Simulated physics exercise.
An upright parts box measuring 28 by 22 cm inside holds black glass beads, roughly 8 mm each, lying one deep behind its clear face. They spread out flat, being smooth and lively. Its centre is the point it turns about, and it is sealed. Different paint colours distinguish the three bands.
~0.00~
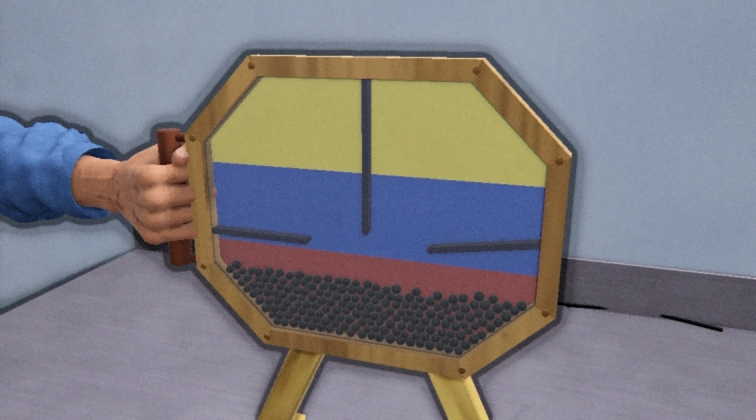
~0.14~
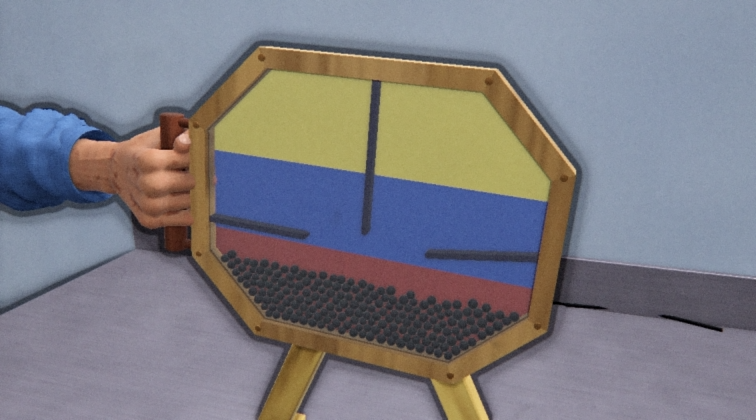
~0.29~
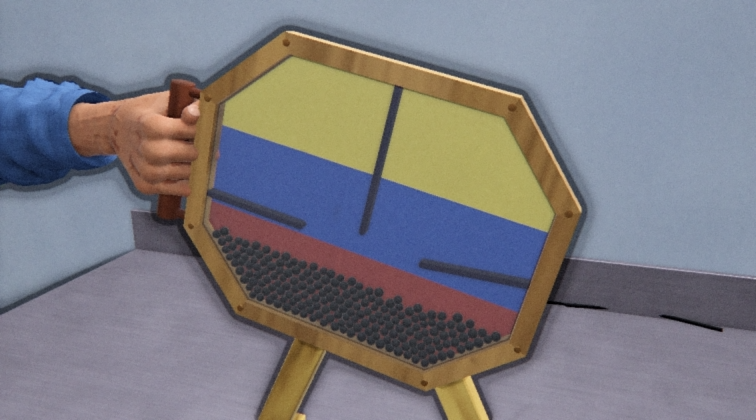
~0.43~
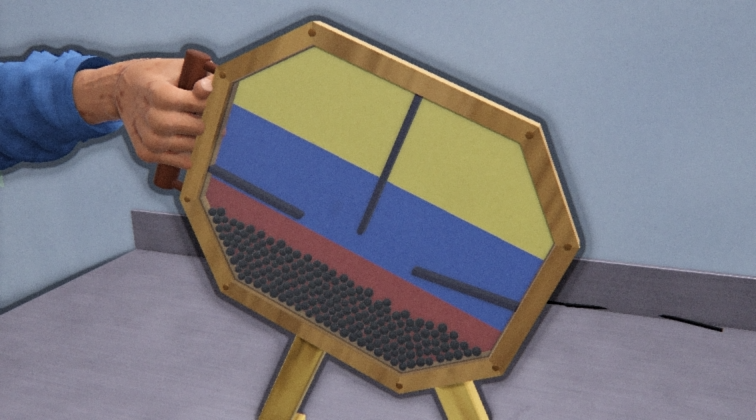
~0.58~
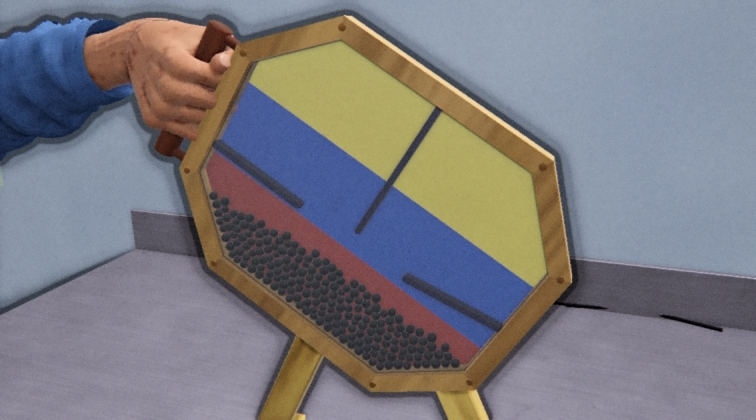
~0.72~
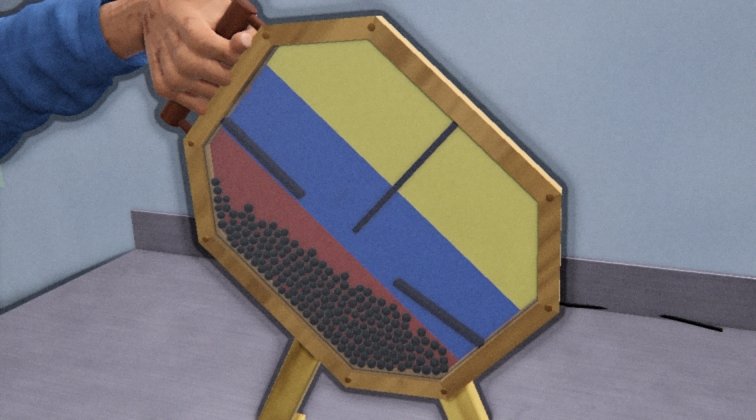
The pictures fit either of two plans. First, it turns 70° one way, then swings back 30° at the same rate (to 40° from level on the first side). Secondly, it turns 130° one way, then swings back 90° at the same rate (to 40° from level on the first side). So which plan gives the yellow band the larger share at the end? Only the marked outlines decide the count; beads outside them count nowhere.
I would say plan second.
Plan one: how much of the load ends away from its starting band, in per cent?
About 15 %.
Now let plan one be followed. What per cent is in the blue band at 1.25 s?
Roughly 10 per cent.
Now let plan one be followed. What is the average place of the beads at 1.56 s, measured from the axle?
About 2 cm left and 8 cm below.
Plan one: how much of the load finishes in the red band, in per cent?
That comes to near 85 percent.
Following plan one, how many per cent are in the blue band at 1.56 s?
The share there is some 15 per cent.
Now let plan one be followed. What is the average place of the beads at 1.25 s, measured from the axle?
Offset approx. 5 cm left, 7 cm below.
Plan one. At 1.25 s, it stands 70° clockwise; the beads' middle is 5 cm left of and 7 cm below the centre; red 90 %, blue 10 %.
After 1.56 s, it stands 55° clockwise; the beads' middle is 2 cm left of and 8 cm below the centre; red 85 %, blue 15 %.
After 1.87 s, it stands 40° clockwise; the beads' middle is in line with and 9 cm below the centre; red 85 %, blue 15 %.
Settled by 2.4 s, it stands 40° clockwise; red 85 %, blue 15 %, yellow 0 %.
Plan two would end with red 45 %, blue 40 %, yellow 15 %.
